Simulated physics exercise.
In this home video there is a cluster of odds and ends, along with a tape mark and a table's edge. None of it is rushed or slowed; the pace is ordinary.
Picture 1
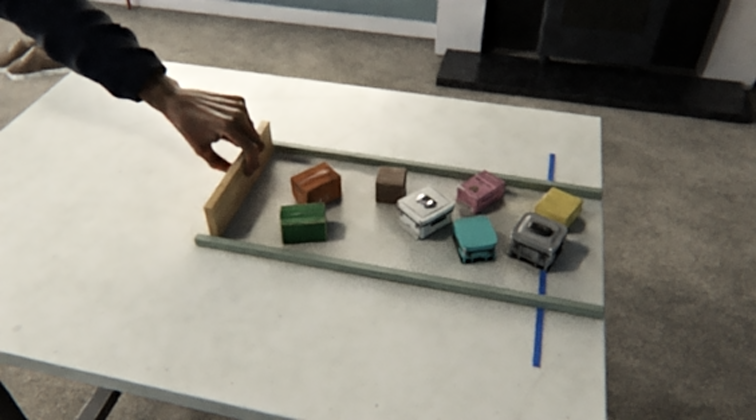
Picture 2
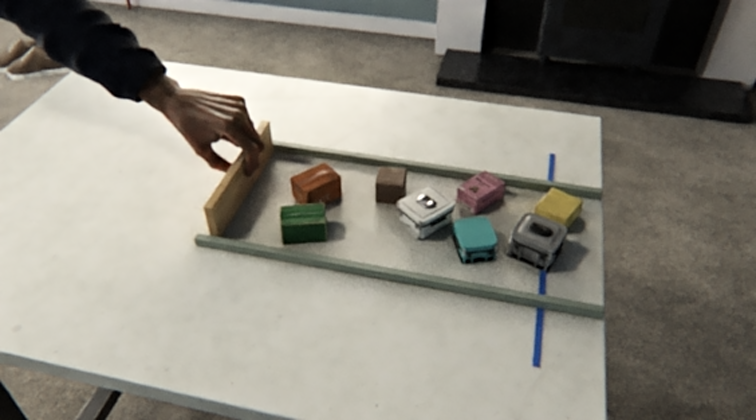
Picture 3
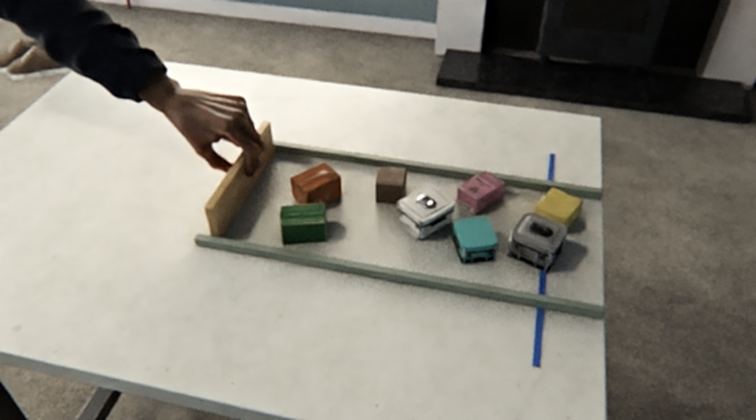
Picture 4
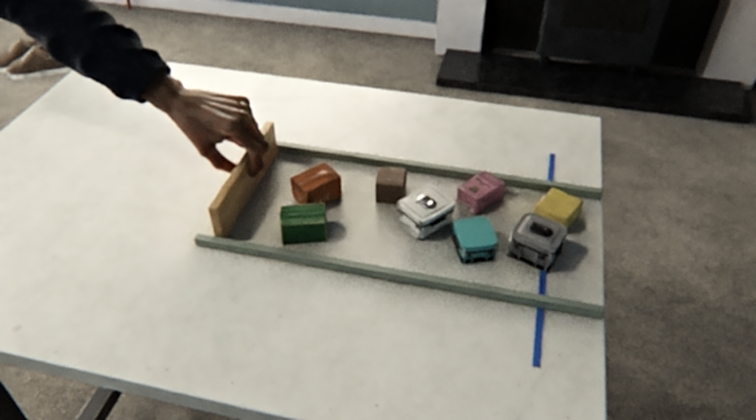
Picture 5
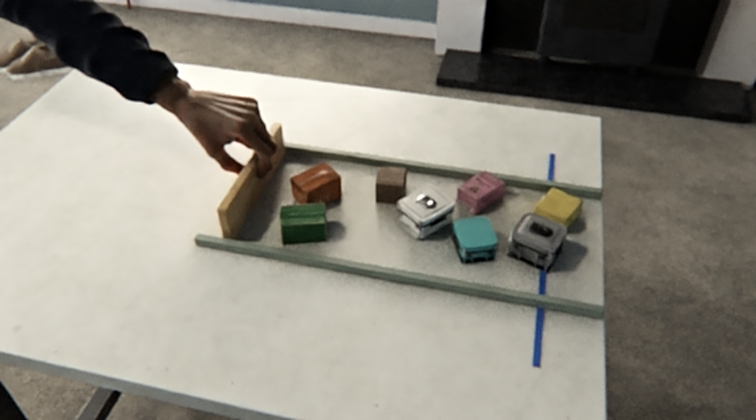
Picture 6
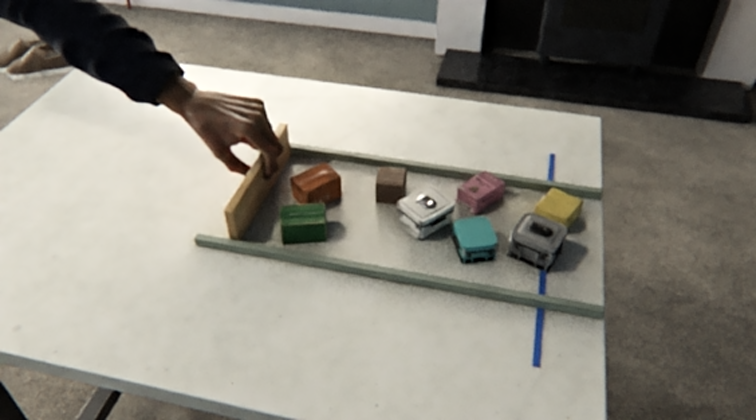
On a white table, a hand slid a wooden board a short way to the right between two rails, toward a scattering of small colourful boxes and cases, which all stayed where they were.
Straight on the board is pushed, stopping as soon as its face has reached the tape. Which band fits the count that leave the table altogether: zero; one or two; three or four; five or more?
The band that fits is three or four.
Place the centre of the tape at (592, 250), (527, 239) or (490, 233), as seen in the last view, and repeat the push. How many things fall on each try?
Going through each try, you'd get 8, 3 and 0.
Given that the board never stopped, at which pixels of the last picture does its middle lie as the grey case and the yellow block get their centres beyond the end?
Middle approx. at (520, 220), then approx. at (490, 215).
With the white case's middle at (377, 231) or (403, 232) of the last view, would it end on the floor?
Place by place, it stays put; stays put.
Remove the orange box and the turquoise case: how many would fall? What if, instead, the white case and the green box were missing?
The number is 2 for the first case and 2 for the second.
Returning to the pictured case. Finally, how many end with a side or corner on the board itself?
Number: 3.
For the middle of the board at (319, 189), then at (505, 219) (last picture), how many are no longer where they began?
It comes to 2 for the first spot, 8 for the other.
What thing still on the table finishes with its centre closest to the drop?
The brown block is foremost.
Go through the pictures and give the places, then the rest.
In the first frame, yellow block (558, 210); grey case (538, 241); turquoise case (474, 240); board (242, 177); tape (546, 242).
In the second frame, grey case (538, 241); brown block (391, 186).
In the third frame, turquoise case (474, 240); board (243, 177).
In the fourth frame, yellow block (558, 211); white case (426, 212).
In the fifth frame, grey case (538, 241); pink box (480, 192).
In the sixth frame, yellow block (558, 211); grey case (538, 241); turquoise case (474, 240); board (260, 179); tape (546, 242).
Soon after, none off yet; yellow block at rest near (558, 211); grey case at rest near (538, 241); turquoise case at rest near (474, 240).
In the end, the number that fall off is three or four; gone, pink box, turquoise case, grey case and yellow block.
